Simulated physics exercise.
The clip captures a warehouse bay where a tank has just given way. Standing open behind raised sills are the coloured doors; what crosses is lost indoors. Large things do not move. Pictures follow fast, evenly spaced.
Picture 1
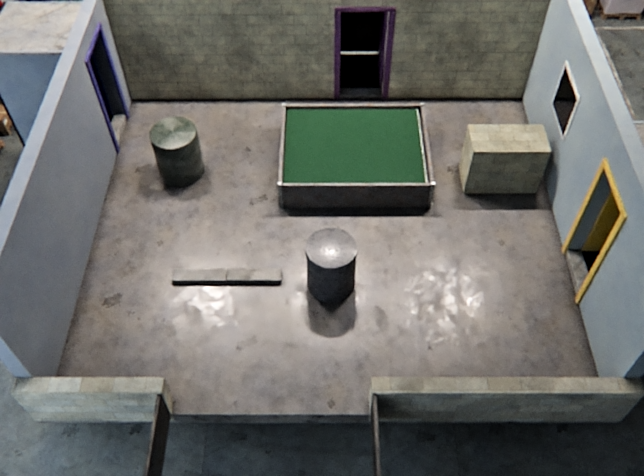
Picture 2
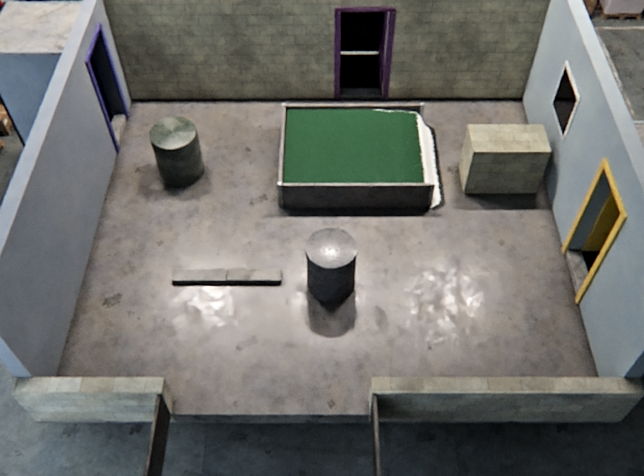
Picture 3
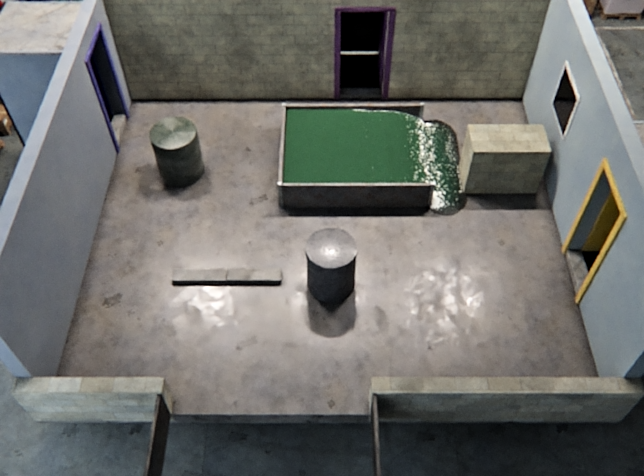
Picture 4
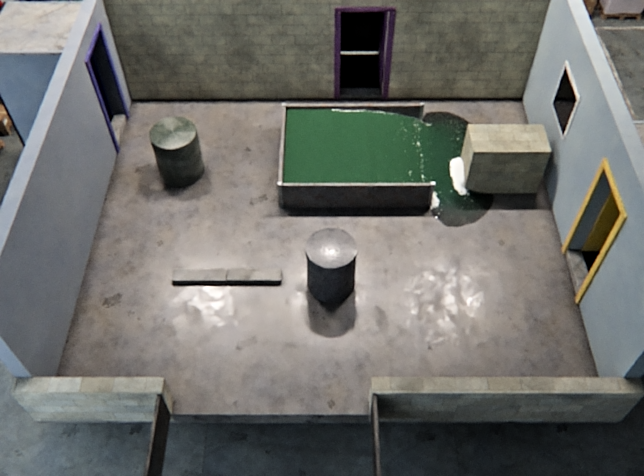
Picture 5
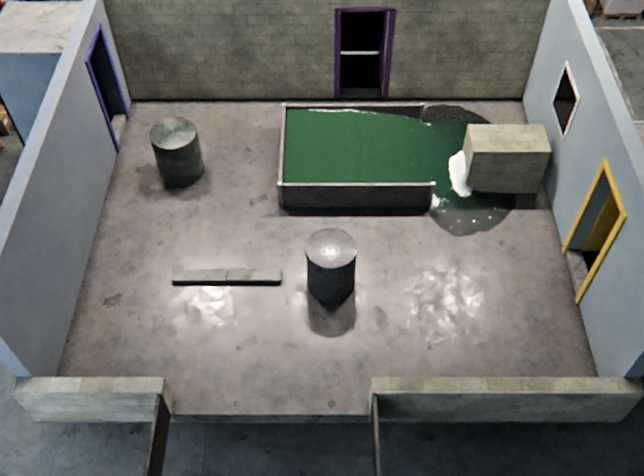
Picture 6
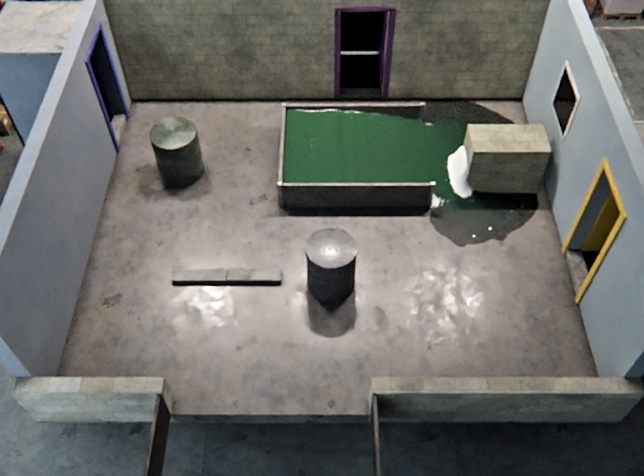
A large open tank of green liquid sits toward the back of a grey-floored warehouse bay, seen from high above the front by a still camera. A squat cylinder stands left, a pale block right, a dark column and low bar nearer, with purple-framed doorways behind and left and a yellow one right. The tank's right side gives way and liquid pours out, foaming against the block and spreading around it across the floor.
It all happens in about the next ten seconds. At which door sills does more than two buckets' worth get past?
The purple door will allow in no excess, the blue door will allow in no excess, the yellow door will allow in no excess.
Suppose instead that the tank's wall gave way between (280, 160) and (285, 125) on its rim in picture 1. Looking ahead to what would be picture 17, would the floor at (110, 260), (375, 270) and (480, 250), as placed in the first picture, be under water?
Respectively: Drenched, parched and parched.
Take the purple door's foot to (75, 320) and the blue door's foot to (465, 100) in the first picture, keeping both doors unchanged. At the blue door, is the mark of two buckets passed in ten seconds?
Result - blue crosses the line.
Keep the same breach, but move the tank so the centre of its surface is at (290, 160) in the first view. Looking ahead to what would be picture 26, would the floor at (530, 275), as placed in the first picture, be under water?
Well, it ends up swamped there.
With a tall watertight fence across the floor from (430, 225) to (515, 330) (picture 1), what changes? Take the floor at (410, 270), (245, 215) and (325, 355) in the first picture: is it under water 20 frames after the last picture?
Lab note - point 1: Parched; point 2: Parched; point 3: Parched.
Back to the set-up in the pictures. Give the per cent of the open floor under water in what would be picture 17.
20 %.
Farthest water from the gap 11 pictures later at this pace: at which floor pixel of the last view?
I'd go with roughly (587, 366).
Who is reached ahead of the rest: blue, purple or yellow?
It would be the yellow-painted one.
A moment on, water covers 15 % of the floor; the purple door not reached, the blue door not reached, the yellow door not reached.
Next, water covers 20 % of the floor; the purple door not reached, the blue door not reached, the yellow door wet at the sill, nothing in.
Then, water covers 30 % of the floor; the purple door wet at the sill, nothing in, the blue door not reached, the yellow door wet at the sill, nothing in.
Later, water covers 55 % of the floor; the purple door wet at the sill, nothing in, the blue door not reached, the yellow door wet at the sill, nothing in.
In the end, water covers 85 % of the floor; the purple door wet at the sill, nothing in, the blue door under two buckets in, the yellow door wet at the sill, nothing in.
